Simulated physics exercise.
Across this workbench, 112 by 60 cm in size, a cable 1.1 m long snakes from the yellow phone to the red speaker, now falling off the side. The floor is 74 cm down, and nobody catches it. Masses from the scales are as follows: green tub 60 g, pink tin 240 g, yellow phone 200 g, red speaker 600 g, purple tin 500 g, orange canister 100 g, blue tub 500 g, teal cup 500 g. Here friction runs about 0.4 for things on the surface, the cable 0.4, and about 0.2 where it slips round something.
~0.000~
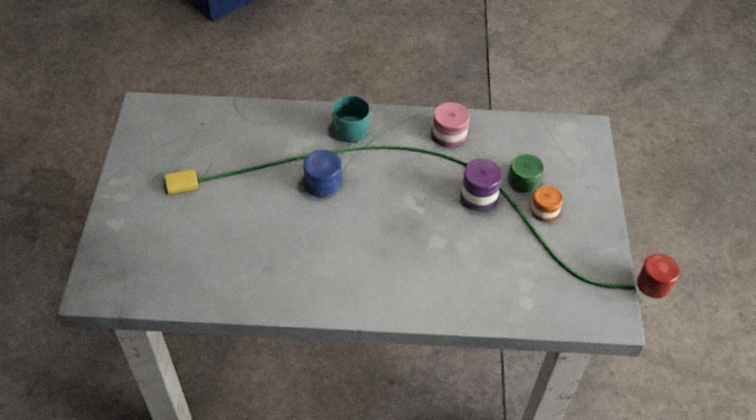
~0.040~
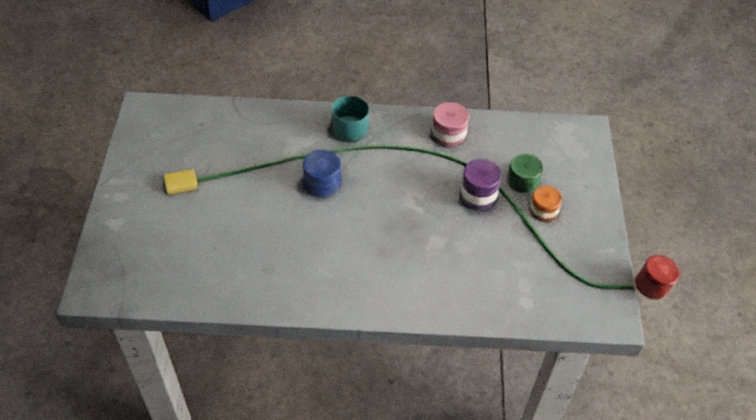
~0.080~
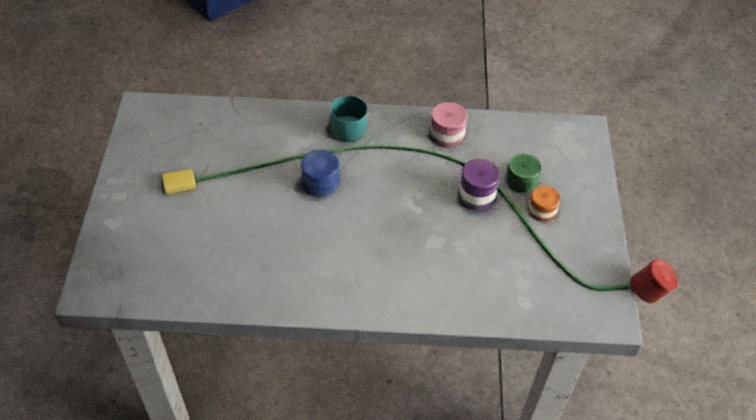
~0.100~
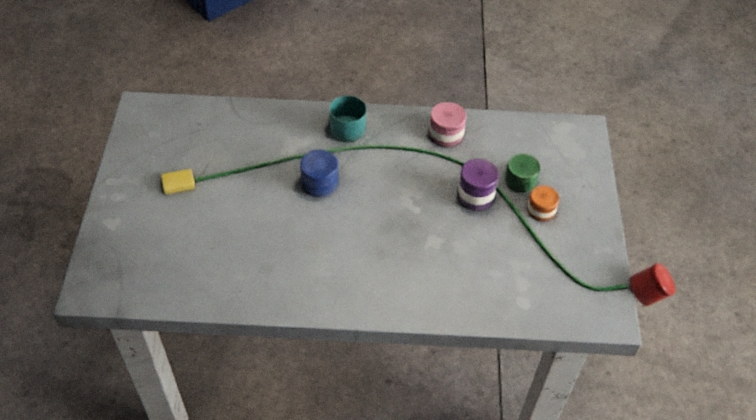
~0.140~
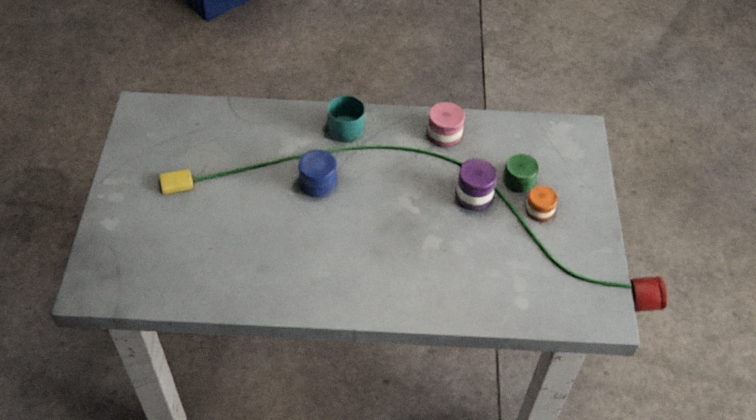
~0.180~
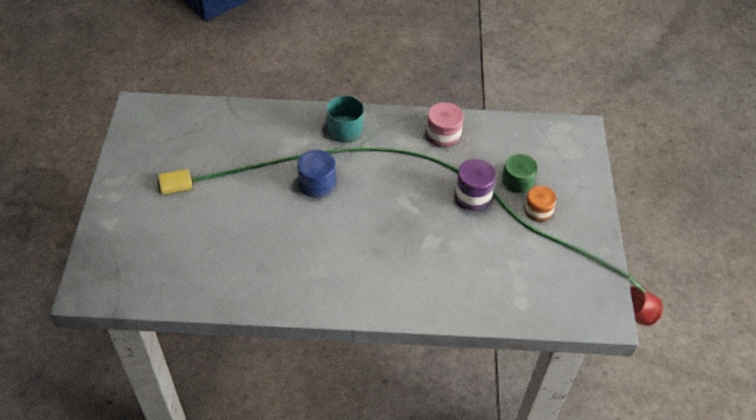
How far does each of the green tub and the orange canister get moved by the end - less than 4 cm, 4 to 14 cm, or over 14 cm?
Outcome: Green tub: Small shift; orange canister: Medium shift.
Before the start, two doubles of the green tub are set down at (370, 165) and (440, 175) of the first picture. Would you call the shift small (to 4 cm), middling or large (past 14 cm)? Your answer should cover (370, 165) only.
There: Large.
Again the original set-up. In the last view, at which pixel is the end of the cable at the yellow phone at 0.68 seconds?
Pixel estimate: (397, 150).
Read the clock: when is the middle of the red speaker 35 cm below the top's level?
Close to 0.44 s.
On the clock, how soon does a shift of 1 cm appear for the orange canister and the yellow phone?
Orange canister: 0.26 s; yellow phone: 0.26 s.
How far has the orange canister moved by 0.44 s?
The orange canister is 4 cm out of place.
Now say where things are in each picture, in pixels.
Green tub (528, 166); orange canister (549, 196); cable runs through (586, 280) (515, 206) (443, 155) (350, 149) (250, 169), in the first picture.
Red speaker (661, 269); cable runs through (584, 281) (442, 155) (249, 169), in the second picture.
Red speaker (655, 281); cable runs through (581, 282) (440, 155) (248, 169), in the third picture.
Red speaker (653, 285); cable runs through (580, 282) (439, 155) (247, 169), in the fourth picture.
Red speaker (648, 294); cable runs through (583, 278) (438, 155) (245, 169), in the fifth picture.
Green tub (522, 166); orange canister (542, 196); cable runs through (607, 265) (511, 212) (437, 161) (345, 150) (244, 169), in the sixth picture.
At 0.4 s, the cable's tail end at (291, 169); orange canister 4 cm off its start, yellow phone 21 cm off its start, red speaker over the edge.
At 0.7 s, the cable's tail end at (397, 150); orange canister 6 cm off its start, yellow phone 45 cm off its start, red speaker over the edge.
At 0.9 s, the cable's tail end at (450, 156); orange canister 6 cm off its start at (559, 178), yellow phone 56 cm off its start at (435, 149), red speaker over the edge.
At 1.2 s, the cable's tail end at (450, 156); orange canister 6 cm off its start, yellow phone 56 cm off its start, red speaker over the edge.
At 2.4 s, the cable's tail end at (450, 156); orange canister 6 cm off its start at (559, 178), green tub 1 cm off its start at (523, 164), yellow phone 56 cm off its start at (435, 149), red speaker over the edge.
